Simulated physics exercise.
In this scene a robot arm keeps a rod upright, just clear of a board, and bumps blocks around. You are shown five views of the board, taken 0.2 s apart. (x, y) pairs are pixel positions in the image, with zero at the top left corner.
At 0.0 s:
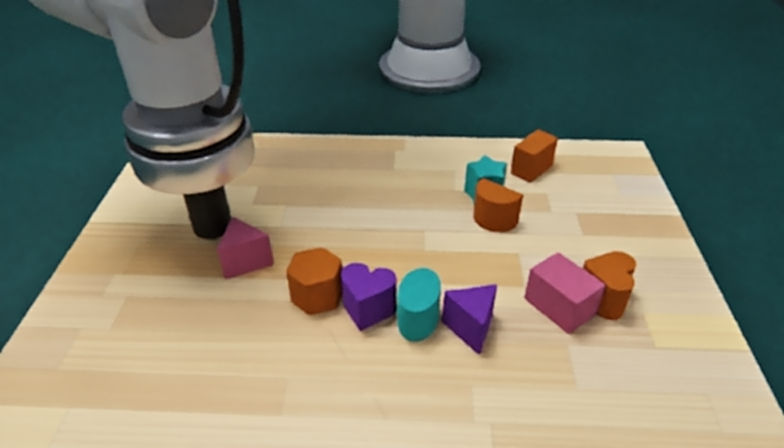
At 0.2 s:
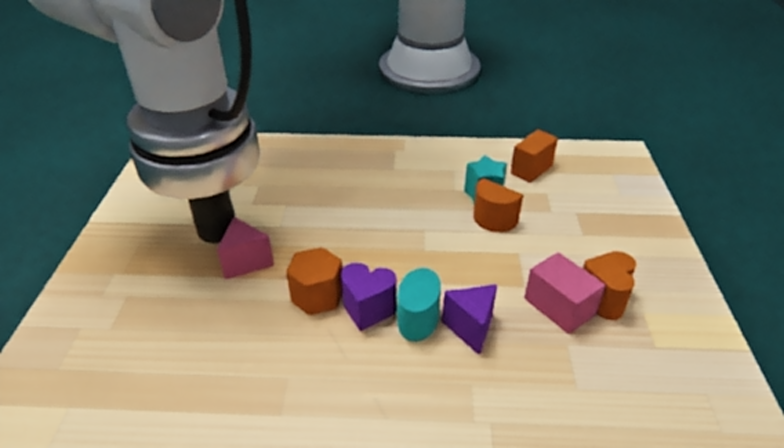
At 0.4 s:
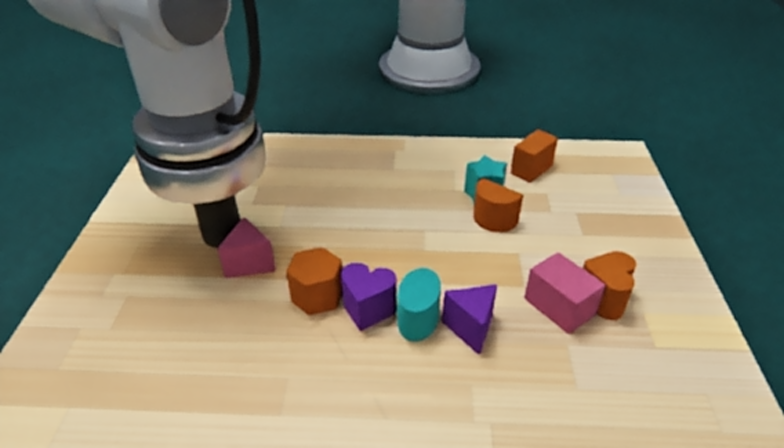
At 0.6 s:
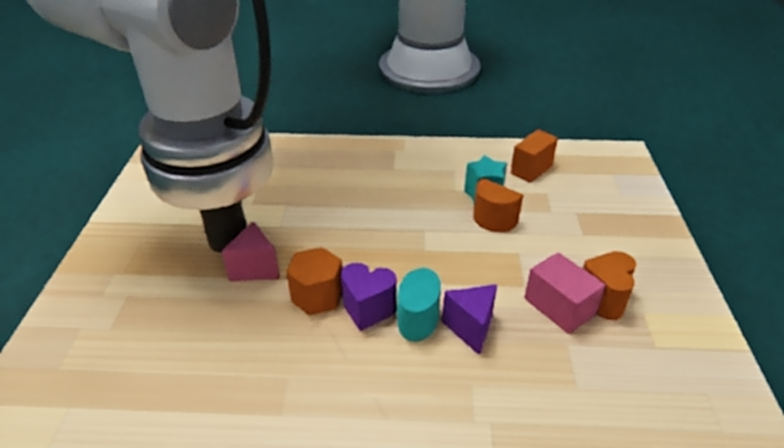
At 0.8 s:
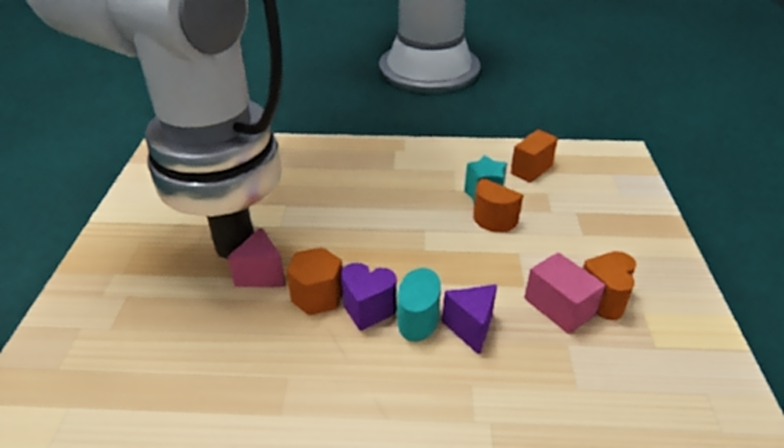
On a wooden board, a robot arm's dark rod nudges a pink triangle slightly right.
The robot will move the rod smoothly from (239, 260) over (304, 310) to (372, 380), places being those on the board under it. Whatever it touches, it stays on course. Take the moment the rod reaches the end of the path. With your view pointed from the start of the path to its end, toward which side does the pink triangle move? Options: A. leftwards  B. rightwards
The answer is B.
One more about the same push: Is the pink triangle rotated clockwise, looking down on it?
Yes, that is how it ends up.
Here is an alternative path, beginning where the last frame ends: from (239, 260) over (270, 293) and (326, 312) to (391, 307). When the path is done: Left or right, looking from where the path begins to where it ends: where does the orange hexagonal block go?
Shifts left.
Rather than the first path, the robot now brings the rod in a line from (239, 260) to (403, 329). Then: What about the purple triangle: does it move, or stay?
By the end it has moved.
The first path, step by step. One third of the way, rod (280, 280); pink triangle (291, 289), turned 15° clockwise; orange hexagonal block (334, 273), turned 40° anticlockwise; purple heart block (387, 278); turquoise oval block (434, 291); purple triangle (487, 302).
Two thirds of the way, rod (326, 319); pink triangle (314, 333), turned 75° clockwise; orange hexagonal block (377, 292), turned 110° anticlockwise; purple heart block (414, 271); turquoise oval block (447, 290), turned 40° clockwise; purple triangle (497, 306).
At the end, rod (371, 367); pink triangle (319, 356), turned 110° clockwise; orange hexagonal block (396, 307), turned 170° anticlockwise; purple heart block (417, 268), turned 20° anticlockwise; turquoise oval block (451, 289), turned 45° clockwise; purple triangle (498, 306).
